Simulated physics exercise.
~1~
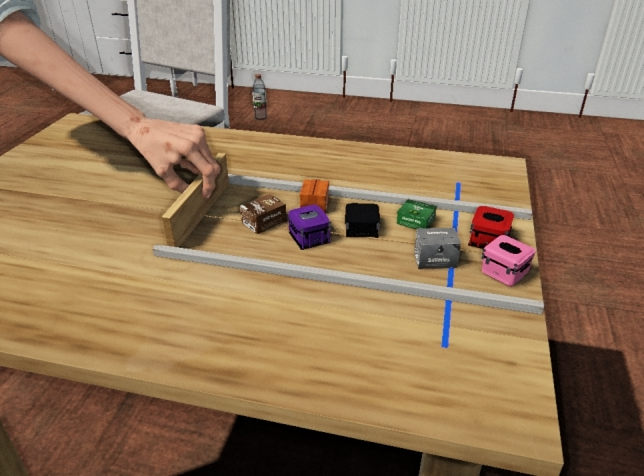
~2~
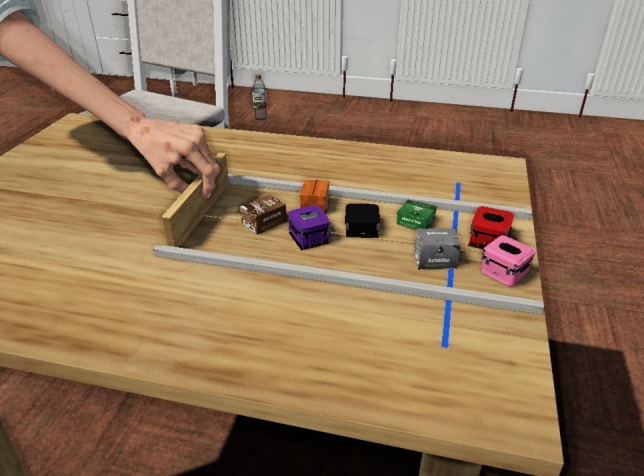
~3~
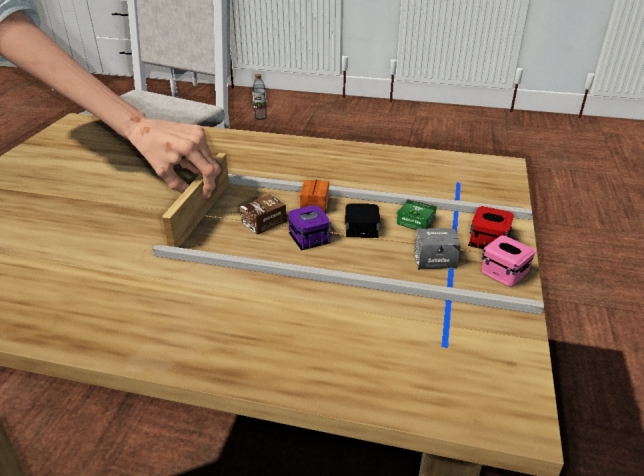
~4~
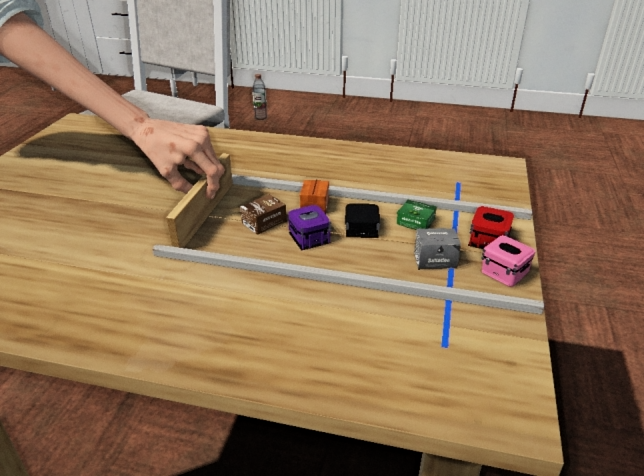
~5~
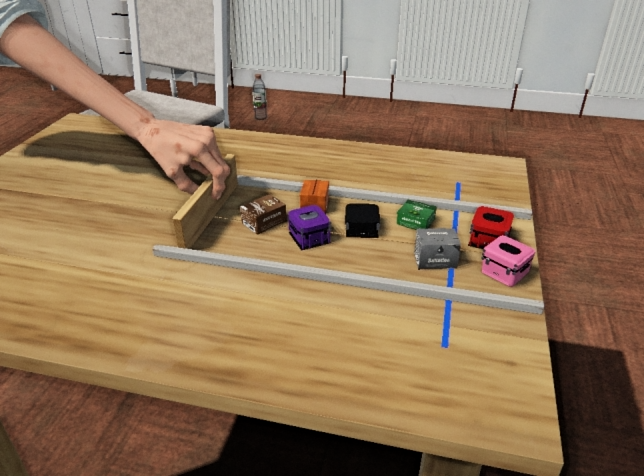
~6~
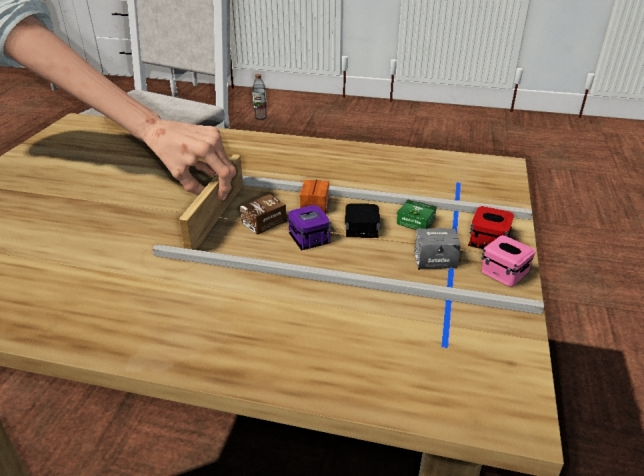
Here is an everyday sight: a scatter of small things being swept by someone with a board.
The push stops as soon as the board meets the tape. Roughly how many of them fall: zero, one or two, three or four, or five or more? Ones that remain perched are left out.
In the end one or two are gone from the table.
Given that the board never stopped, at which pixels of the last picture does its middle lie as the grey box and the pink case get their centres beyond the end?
For the grey box, about (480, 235); for the pink case, about (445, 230).
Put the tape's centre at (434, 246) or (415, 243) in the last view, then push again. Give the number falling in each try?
0 and 0.
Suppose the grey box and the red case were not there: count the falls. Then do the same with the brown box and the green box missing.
The counts: 0 and 1.
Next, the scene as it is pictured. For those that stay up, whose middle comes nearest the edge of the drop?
That's the red case.
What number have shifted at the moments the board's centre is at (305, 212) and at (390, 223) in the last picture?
Counts: 3, 6.
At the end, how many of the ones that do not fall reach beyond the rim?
It would come to 1.
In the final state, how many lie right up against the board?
It is in contact with 3.
A little later, none off yet; pink case at rest near (507, 261); red case at rest near (491, 229); grey box at rest near (437, 249).
When it is over, the number that fall off is one or two; down, pink case.
